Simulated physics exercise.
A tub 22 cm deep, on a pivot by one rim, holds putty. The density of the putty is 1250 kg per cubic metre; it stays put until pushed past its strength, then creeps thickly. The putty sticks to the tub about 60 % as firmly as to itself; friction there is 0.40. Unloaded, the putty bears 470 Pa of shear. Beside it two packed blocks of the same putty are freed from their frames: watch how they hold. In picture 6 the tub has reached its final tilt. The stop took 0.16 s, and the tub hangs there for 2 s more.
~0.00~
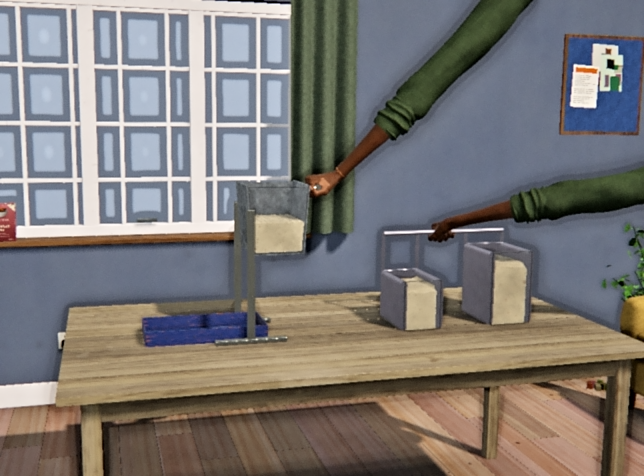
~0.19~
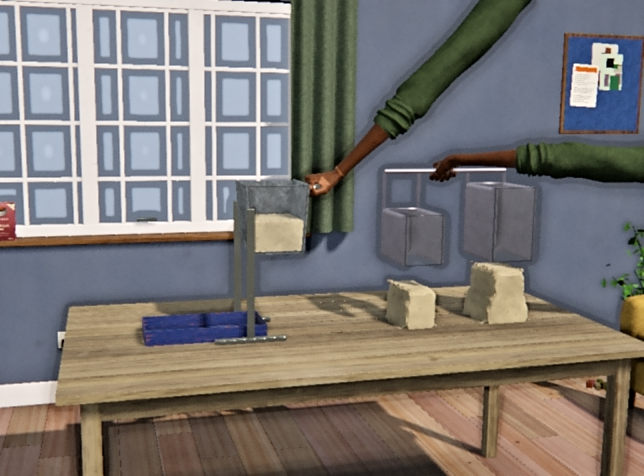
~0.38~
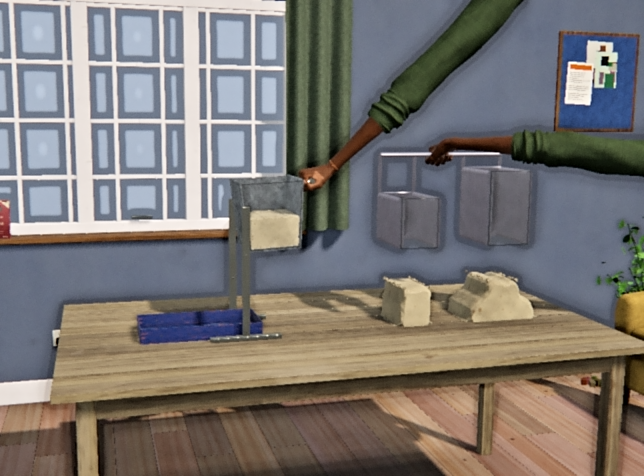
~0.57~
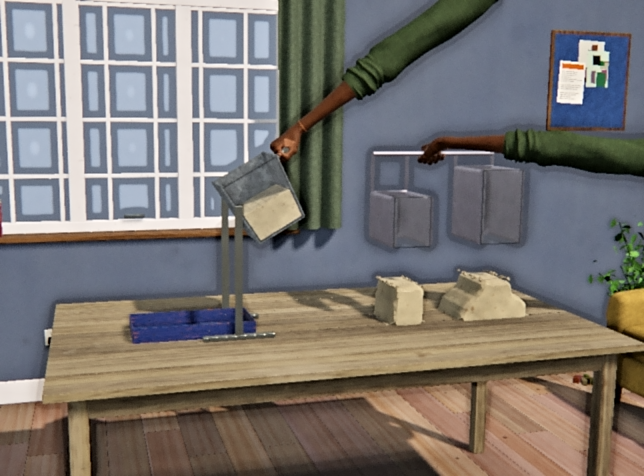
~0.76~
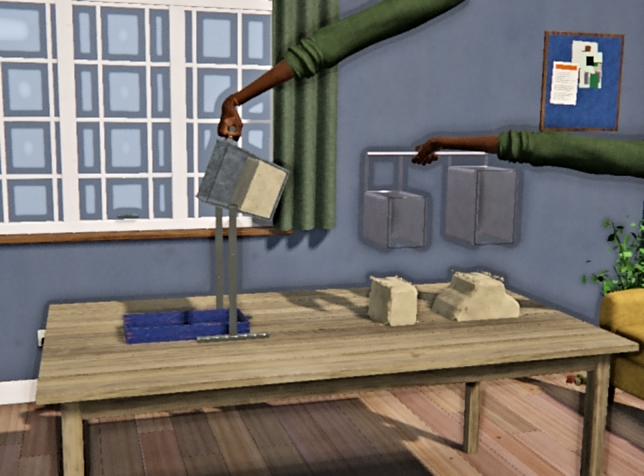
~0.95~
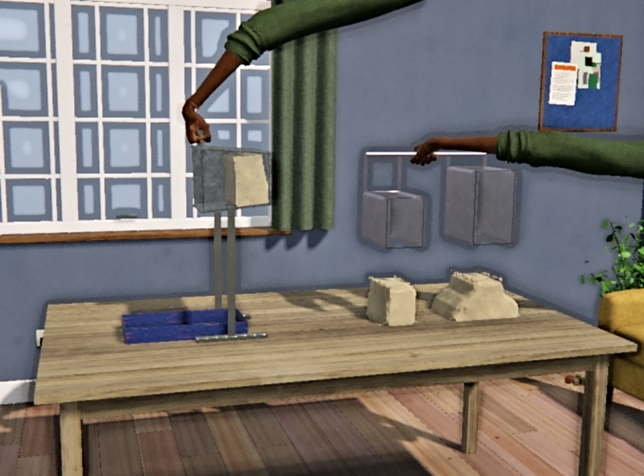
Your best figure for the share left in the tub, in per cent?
Expect roughly 100 %.
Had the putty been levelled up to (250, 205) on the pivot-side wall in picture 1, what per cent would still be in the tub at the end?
In that case some 75 per cent.
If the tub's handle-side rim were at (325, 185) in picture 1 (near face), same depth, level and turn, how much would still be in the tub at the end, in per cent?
Then about 70 %.
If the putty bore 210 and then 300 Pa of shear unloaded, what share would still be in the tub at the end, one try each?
In turn about 65 %, 80 %.
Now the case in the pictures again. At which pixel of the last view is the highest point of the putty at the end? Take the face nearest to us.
Around (237, 171).
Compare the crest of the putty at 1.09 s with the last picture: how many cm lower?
About 2 cm.
By 1.09 s, the tub is at 91 degrees and holds 100 %.
By 1.26 s, the tub is at 91 degrees and holds 100 %.
By 1.43 s, the tub is at 91 degrees and holds 100 %.
By 1.60 s, the tub is at 91 degrees and holds 100 %.
By 2.95 s, at the end, the tub is at 91 degrees and holds 100 %.
